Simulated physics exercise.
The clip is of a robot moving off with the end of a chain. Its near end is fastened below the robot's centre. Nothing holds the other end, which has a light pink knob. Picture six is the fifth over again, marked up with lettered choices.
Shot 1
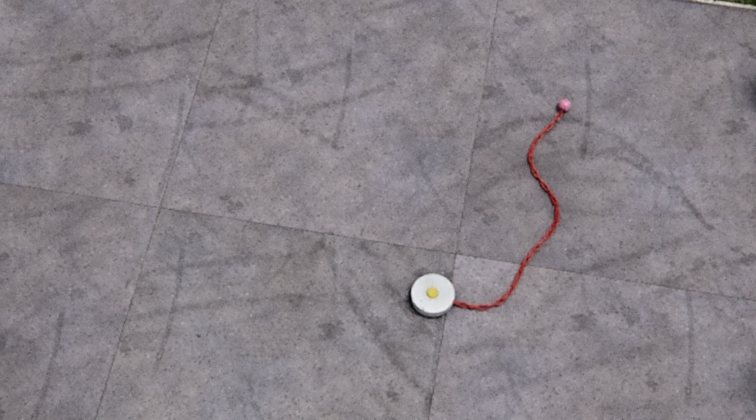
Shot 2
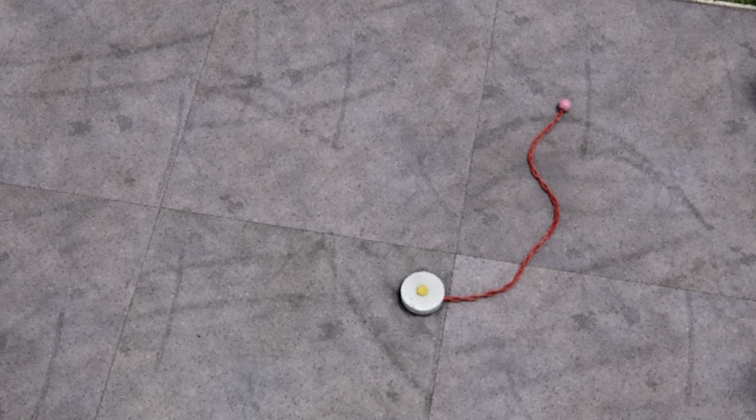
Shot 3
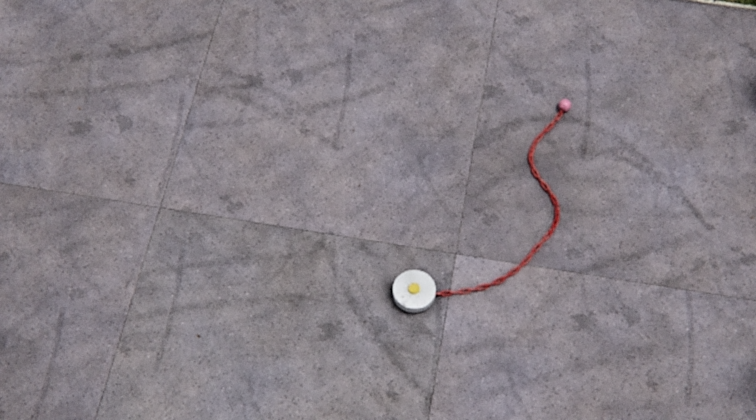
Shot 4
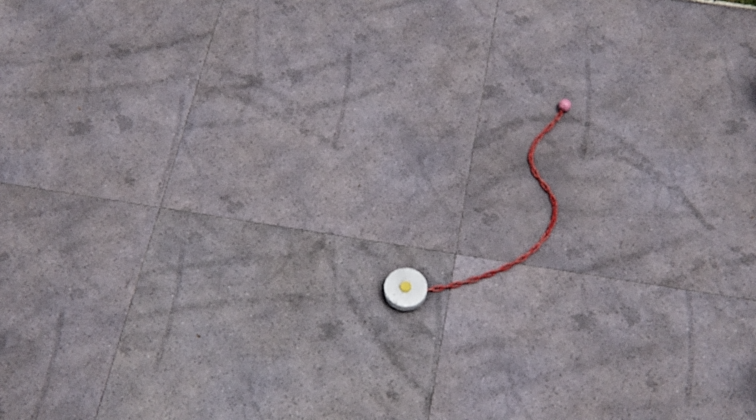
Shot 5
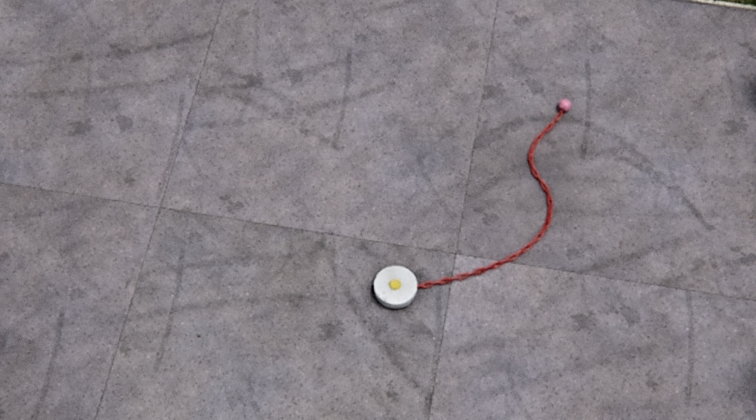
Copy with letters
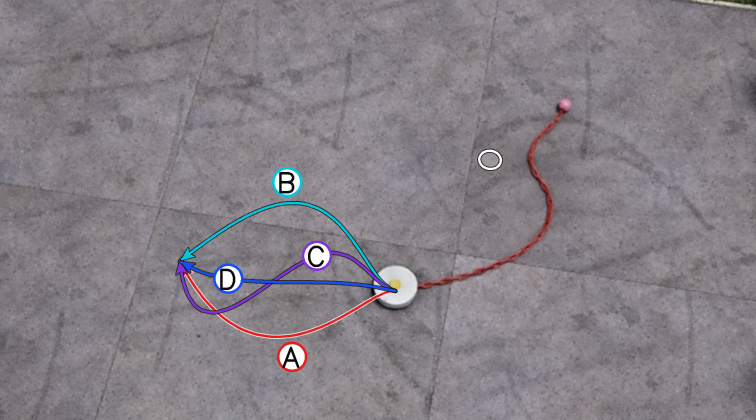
White disc-shaped robot with a yellow centre creeping left across grey paving, drawing along a red cord whose pink-knobbed end stays still.
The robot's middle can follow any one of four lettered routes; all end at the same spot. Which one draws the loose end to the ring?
Line B does it.
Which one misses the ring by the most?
Route A.
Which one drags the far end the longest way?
A.
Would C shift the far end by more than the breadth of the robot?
Yes.
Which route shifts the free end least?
Route B.
On the copy, A from (395, 291) via (274, 337) to (181, 264); B from (395, 291) via (303, 204) to (181, 260); C from (395, 291) via (273, 282) to (180, 261); D from (395, 291) via (286, 282) to (181, 262); the ring at (490, 160).
On B. First, robot (333, 215), middle of the chain (498, 221), free end (565, 105).
Then, robot (240, 216), middle of the chain (405, 188), free end (545, 130).
Finally, robot (179, 258), middle of the chain (339, 203), free end (490, 156); the free end is on the ring.
By contrast, A leaves the free end at (491, 192); C leaves the free end at (487, 175); D leaves the free end at (495, 177).
